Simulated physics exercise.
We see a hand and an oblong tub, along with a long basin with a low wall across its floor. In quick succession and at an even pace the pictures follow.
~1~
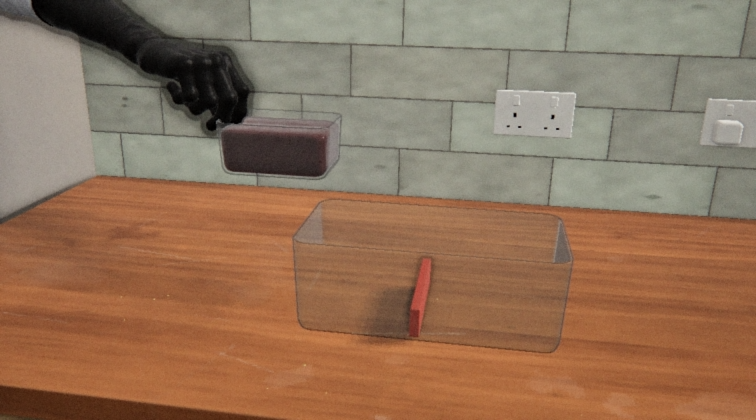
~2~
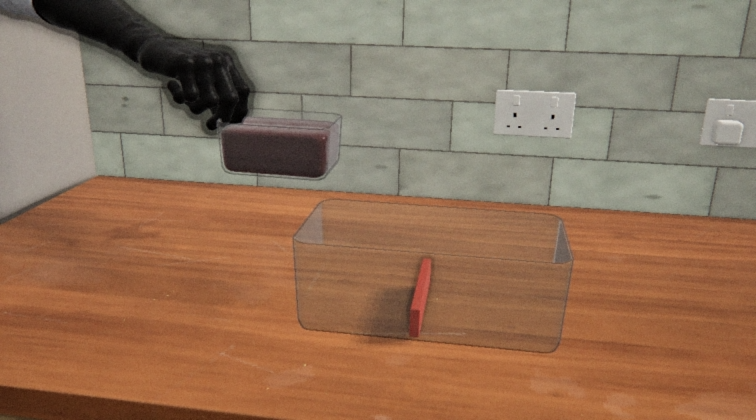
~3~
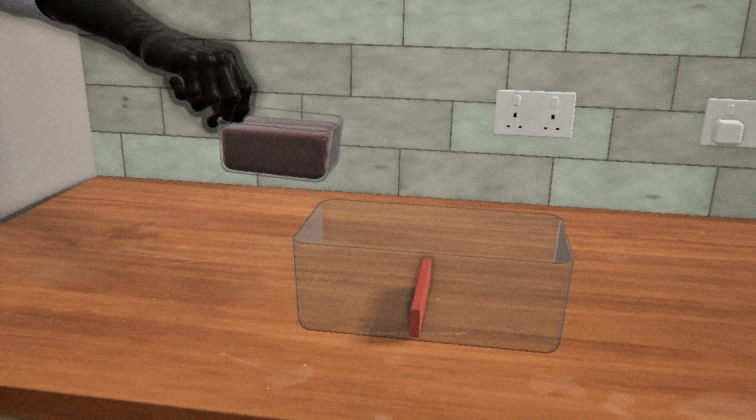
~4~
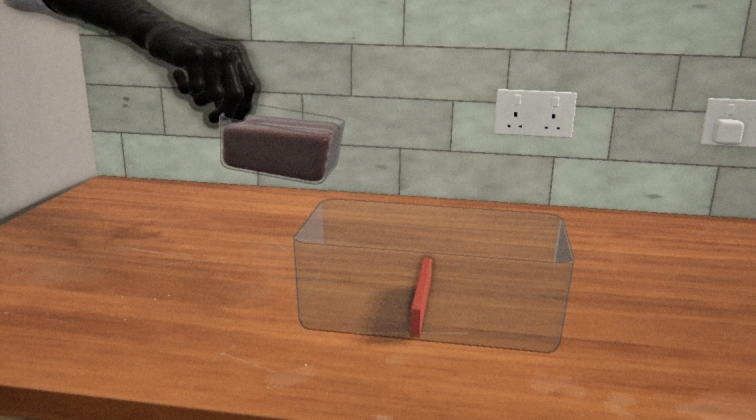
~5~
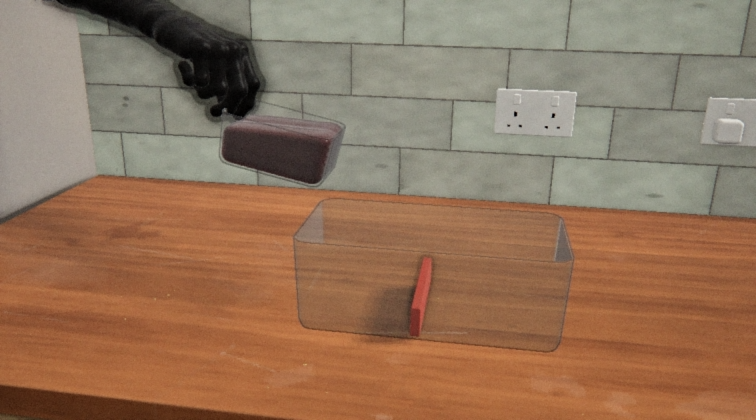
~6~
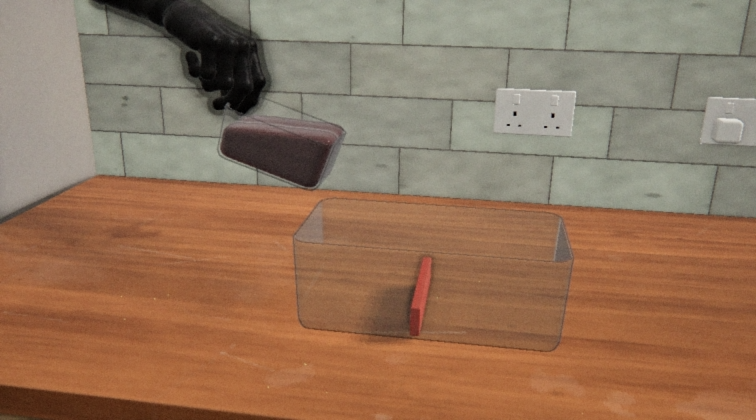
A dark hand at the upper left holds a small clear tub of dark wine level above a wooden counter. The tub gradually tilts, its right end dipping lower as the hand shifts slightly right, while a long clear basin with a low red wall across its floor stays still below.
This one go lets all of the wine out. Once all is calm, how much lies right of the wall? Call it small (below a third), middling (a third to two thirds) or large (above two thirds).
Small.
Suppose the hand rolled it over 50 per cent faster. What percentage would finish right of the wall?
Near 15 parts in a hundred.
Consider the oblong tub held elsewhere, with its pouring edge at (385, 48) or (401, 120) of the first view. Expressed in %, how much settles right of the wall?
Start one gives close to 70 percent, start two close to 75 percent.
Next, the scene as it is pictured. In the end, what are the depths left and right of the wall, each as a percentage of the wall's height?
Left side: Approx. 60 %; right side: Approx. 0 %.
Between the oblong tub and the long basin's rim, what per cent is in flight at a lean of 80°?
Roughly 30 percent.
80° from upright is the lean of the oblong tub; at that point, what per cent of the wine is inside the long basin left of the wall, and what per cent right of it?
Left: Roughly 45 %; right: Roughly 0 %.
A moment on, the oblong tub is tipped on its side and 25 per cent is still to pour, 45 is left of the wall and 0 right of it.
Next, the oblong tub is tipped right over and 3 per cent is still to pour, 86 is left of the wall and 7 right of it.
Then the oblong tub is tipped right over and 0 per cent is still to pour, 85 is left of the wall and 8 right of it.
Later the oblong tub is tipped right over and 0 per cent is still to pour, 85 is left of the wall and 8 right of it.
In the end 85 per cent lies left of the wall, 8 right of it and 7 outside.
